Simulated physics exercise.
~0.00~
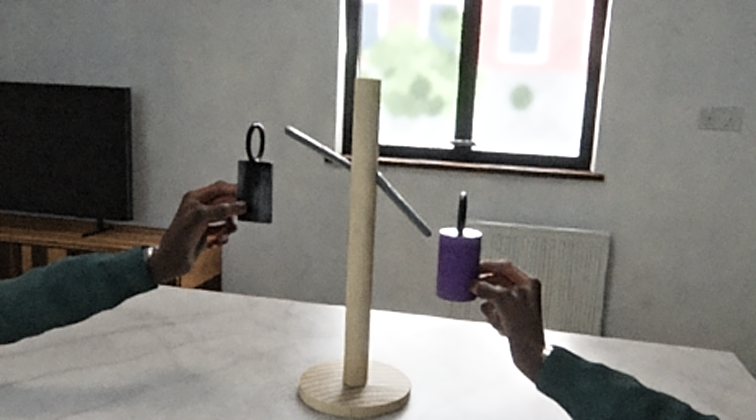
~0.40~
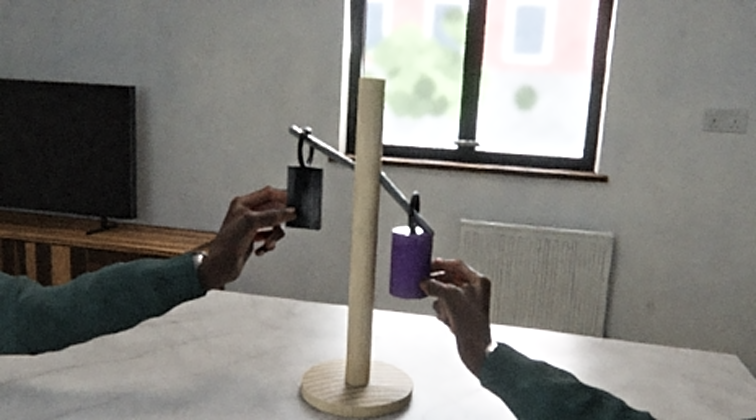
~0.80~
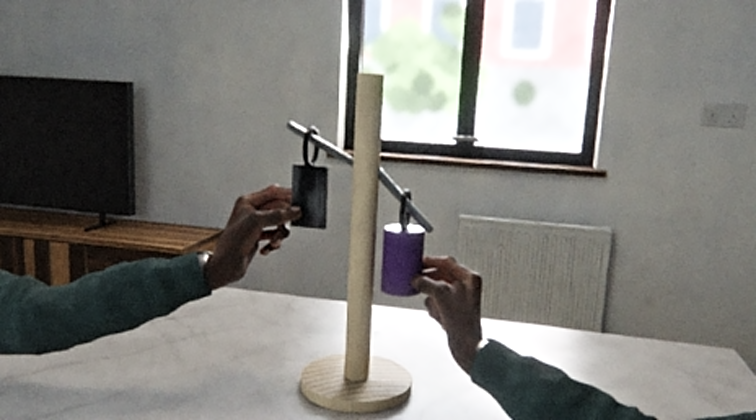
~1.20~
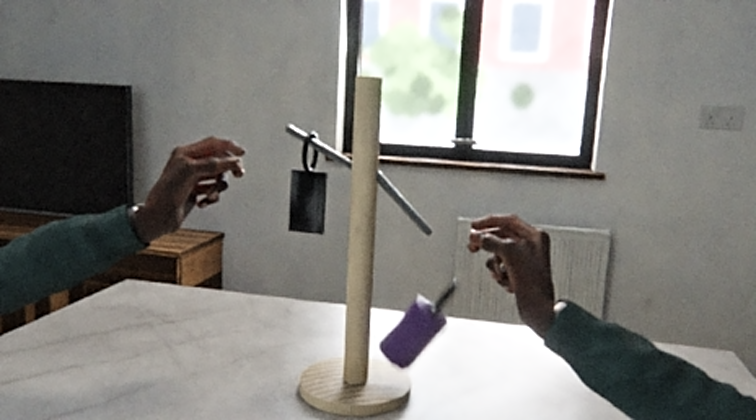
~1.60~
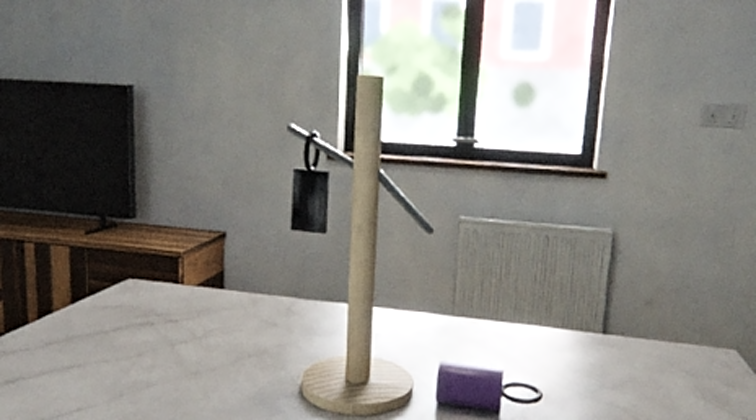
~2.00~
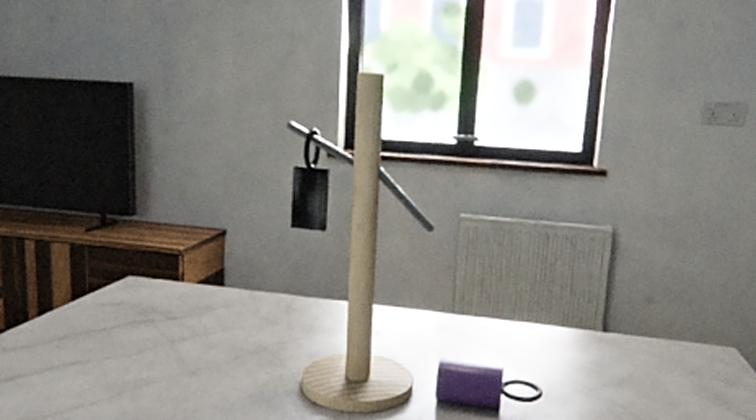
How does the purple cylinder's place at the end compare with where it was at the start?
At the start it is held upright in a hand, in the air to the right of the wooden post. At the end it lies on its side on the table, lower down and still to the right of the post.
